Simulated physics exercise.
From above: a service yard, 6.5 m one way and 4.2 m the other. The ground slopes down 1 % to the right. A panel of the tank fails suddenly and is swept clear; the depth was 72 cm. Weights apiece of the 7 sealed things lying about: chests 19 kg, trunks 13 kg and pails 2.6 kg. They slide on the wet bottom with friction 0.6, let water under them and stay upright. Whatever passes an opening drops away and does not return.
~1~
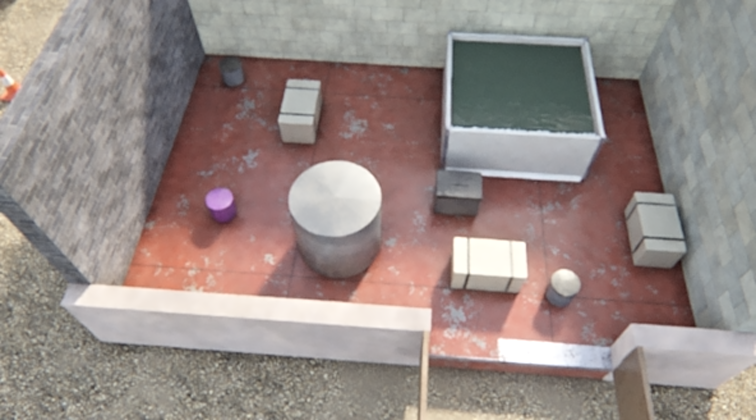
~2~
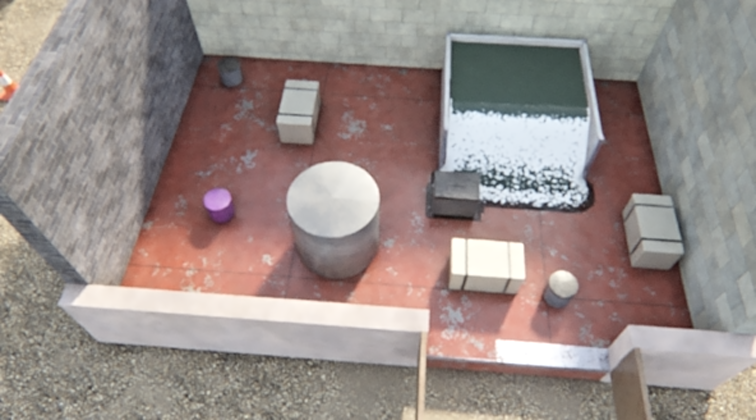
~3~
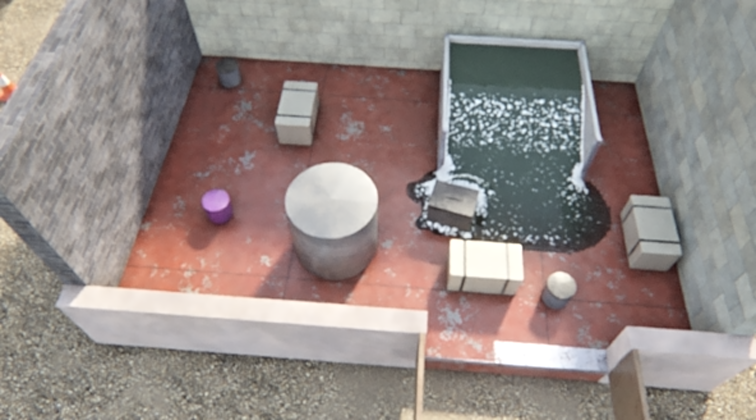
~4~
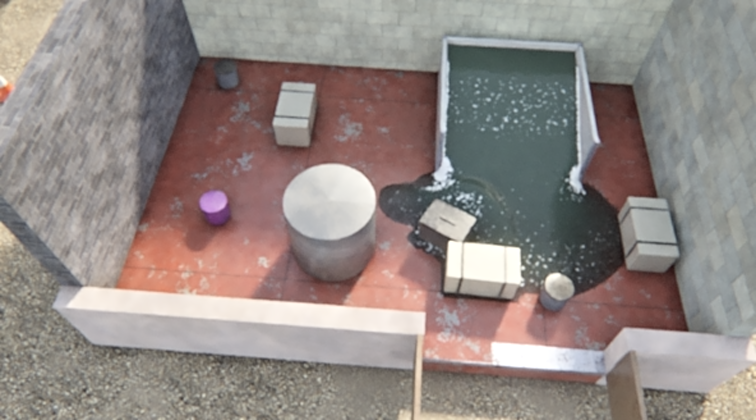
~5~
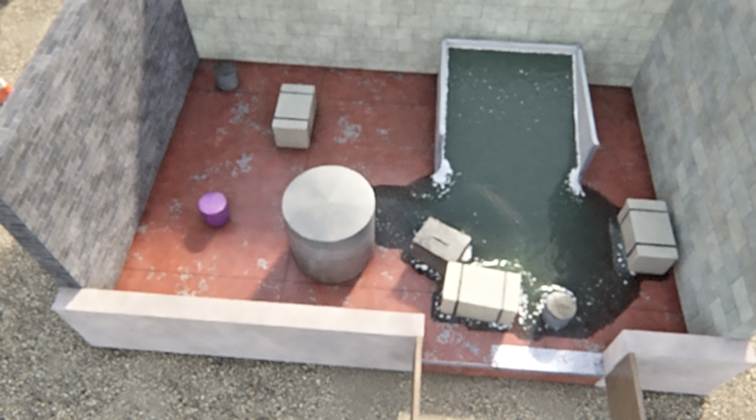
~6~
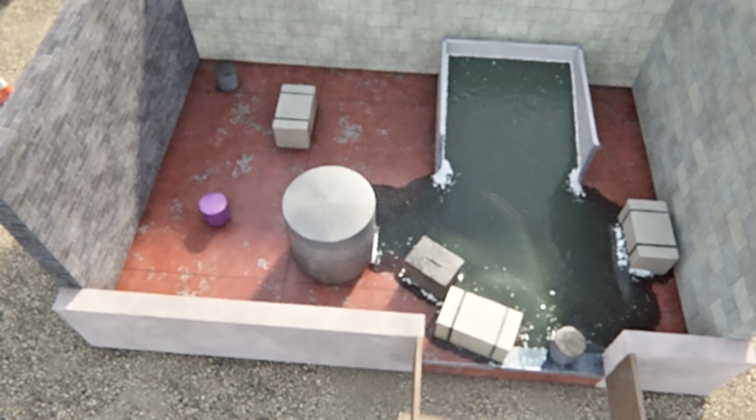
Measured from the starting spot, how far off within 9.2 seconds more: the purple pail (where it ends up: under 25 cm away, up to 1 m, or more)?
Purple pail is nudged along.
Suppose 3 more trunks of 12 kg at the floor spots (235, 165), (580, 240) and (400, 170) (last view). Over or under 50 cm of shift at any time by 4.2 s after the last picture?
In turn: Under, more, less.
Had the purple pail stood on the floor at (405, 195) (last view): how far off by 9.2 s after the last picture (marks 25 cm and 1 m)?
It moves a short way.
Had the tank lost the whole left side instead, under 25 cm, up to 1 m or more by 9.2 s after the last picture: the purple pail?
In that case the purple pail gets carried off.
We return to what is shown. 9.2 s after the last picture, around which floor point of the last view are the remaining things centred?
Near (358, 164).
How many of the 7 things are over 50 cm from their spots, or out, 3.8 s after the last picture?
By then 4.
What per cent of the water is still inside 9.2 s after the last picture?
Some 42 per cent remains.
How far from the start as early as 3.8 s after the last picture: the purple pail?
Roughly 30 cm by then.
Then, 1.2 s after the last picture the purple pail is near (213, 203), 0.0 m from its start, aground; 2 of 7 are out; 1 afloat.
Then, 3.8 s after the last picture the purple pail is near (208, 187), 0.3 m from its start, aground; 2 of 7 are out; 1 afloat.
Then, 6.2 s after the last picture the purple pail is near (248, 160), 0.8 m from its start, aground; 2 of 7 are out; 1 afloat.
Then, 9.2 s after the last picture the purple pail is near (248, 160), 0.8 m from its start, aground; 2 of 7 are out; 1 afloat.
